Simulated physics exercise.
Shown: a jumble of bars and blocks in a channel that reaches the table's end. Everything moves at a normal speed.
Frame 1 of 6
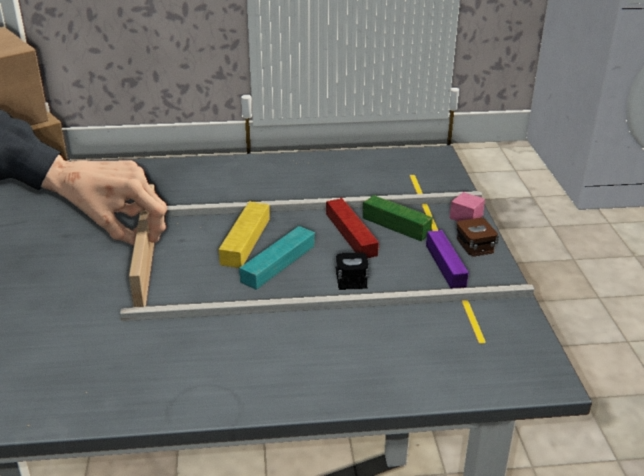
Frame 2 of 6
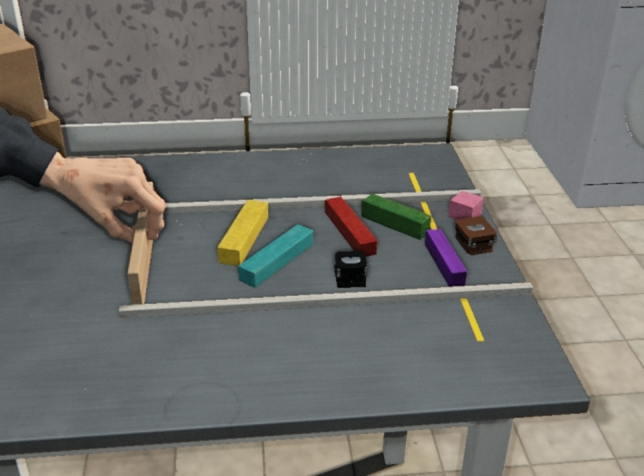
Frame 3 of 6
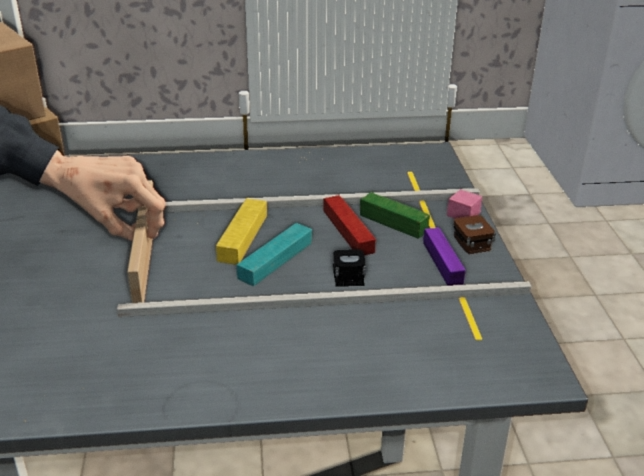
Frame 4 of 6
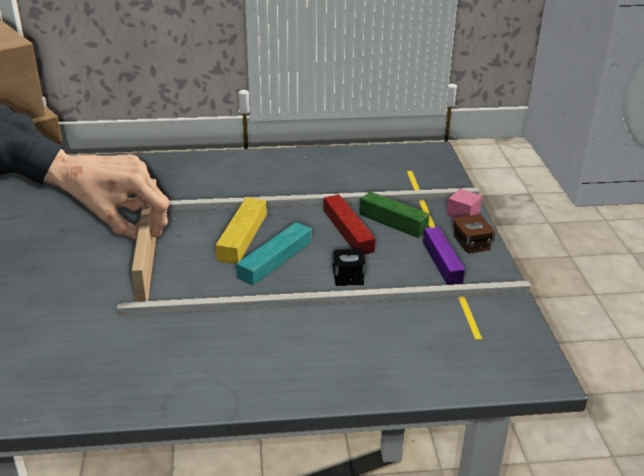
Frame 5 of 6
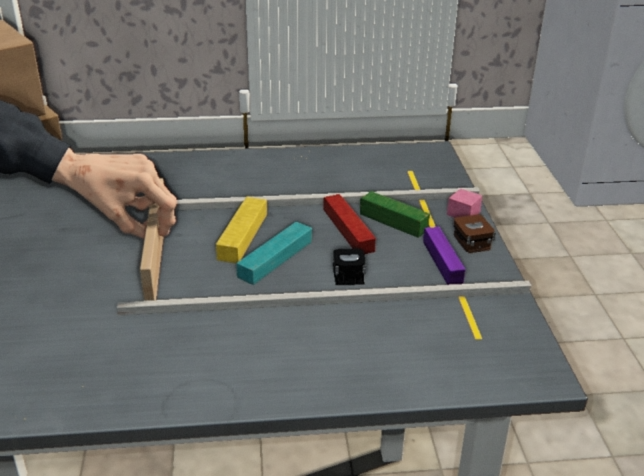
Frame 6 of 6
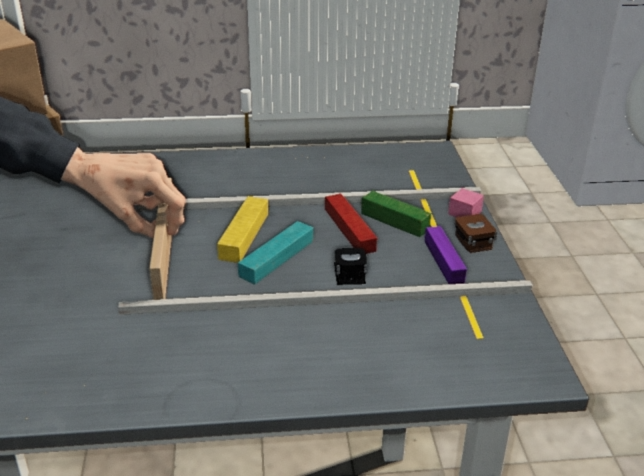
A hand held a wooden board upright at the left of a channel, then slid it slightly right toward the yellow and teal bars, while the jumbled bars and blocks stayed still.
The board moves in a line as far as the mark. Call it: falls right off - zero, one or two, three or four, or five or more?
Call: Three or four.
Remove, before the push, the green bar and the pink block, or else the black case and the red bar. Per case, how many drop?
Result: 2 in the first case, with 1 in the second.
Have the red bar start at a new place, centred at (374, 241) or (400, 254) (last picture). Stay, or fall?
At the first spot the red bar hangs on; at the second it hangs on.
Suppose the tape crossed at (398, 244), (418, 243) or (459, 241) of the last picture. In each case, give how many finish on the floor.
0, 1, 5.
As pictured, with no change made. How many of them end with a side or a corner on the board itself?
Number in contact with it: 2.
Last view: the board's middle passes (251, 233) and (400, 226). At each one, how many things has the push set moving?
So 2, and at the other place 8.
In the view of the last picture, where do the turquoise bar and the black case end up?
I'd put one at around (476, 255) and the other at around (500, 269).
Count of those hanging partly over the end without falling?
It's 2.
A little later, none off yet; pink block at rest near (466, 205); brown case at rest near (474, 234); purple stick at rest near (445, 255).
Next, none off yet; pink block shifted a little near (475, 203); brown case shifted about its own width near (508, 234); purple stick shifted a little near (483, 255).
When it is over, the number that fall off is three or four; down, purple stick, brown case and pink block.
